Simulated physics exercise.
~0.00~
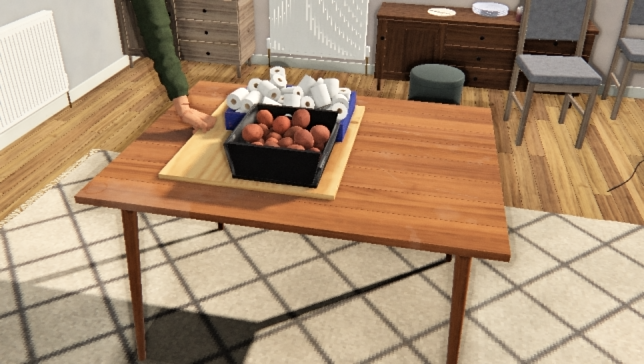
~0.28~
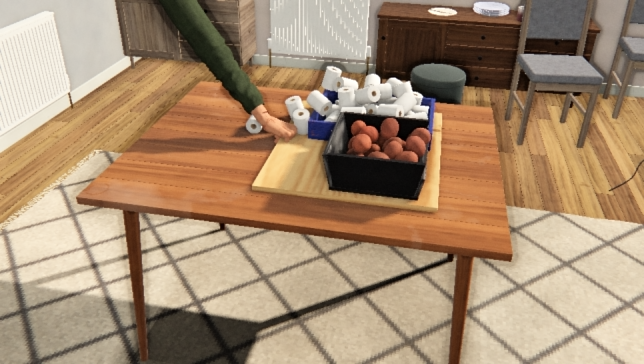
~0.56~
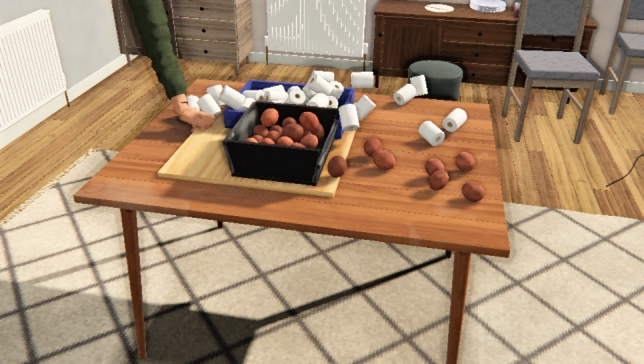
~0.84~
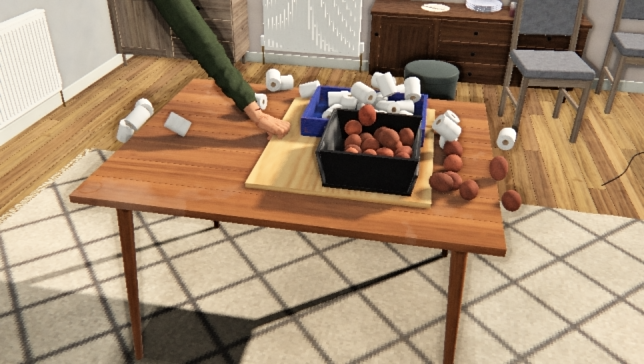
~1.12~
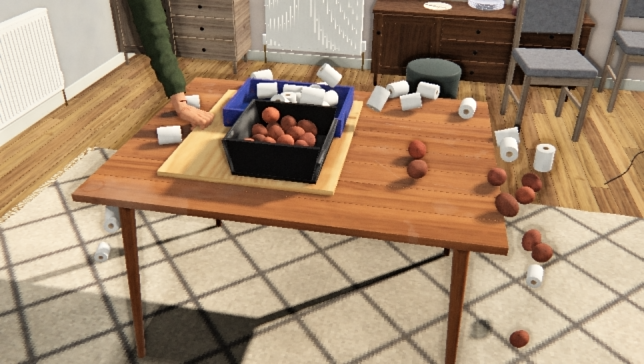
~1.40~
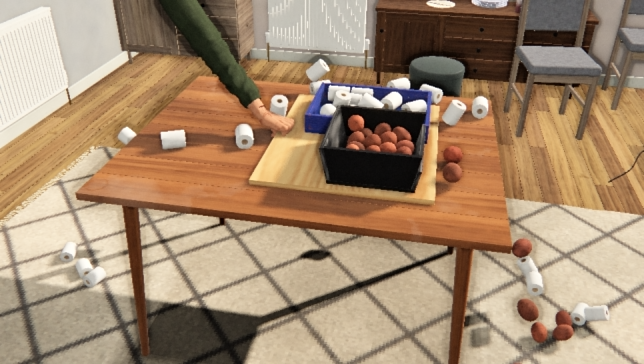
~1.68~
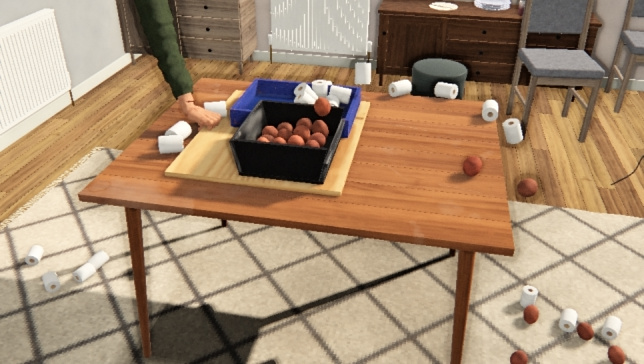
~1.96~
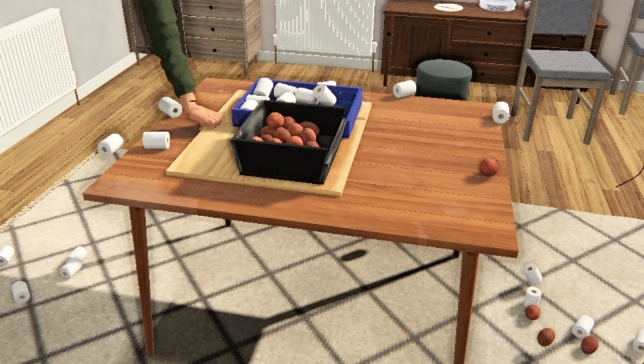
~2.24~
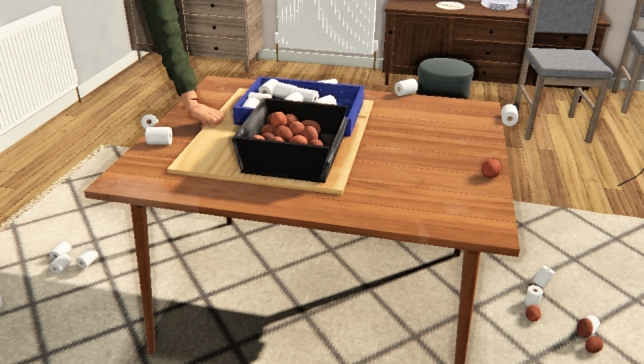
On a wooden table, a hand shakes two crates sideways, spilling paper rolls and potatoes.
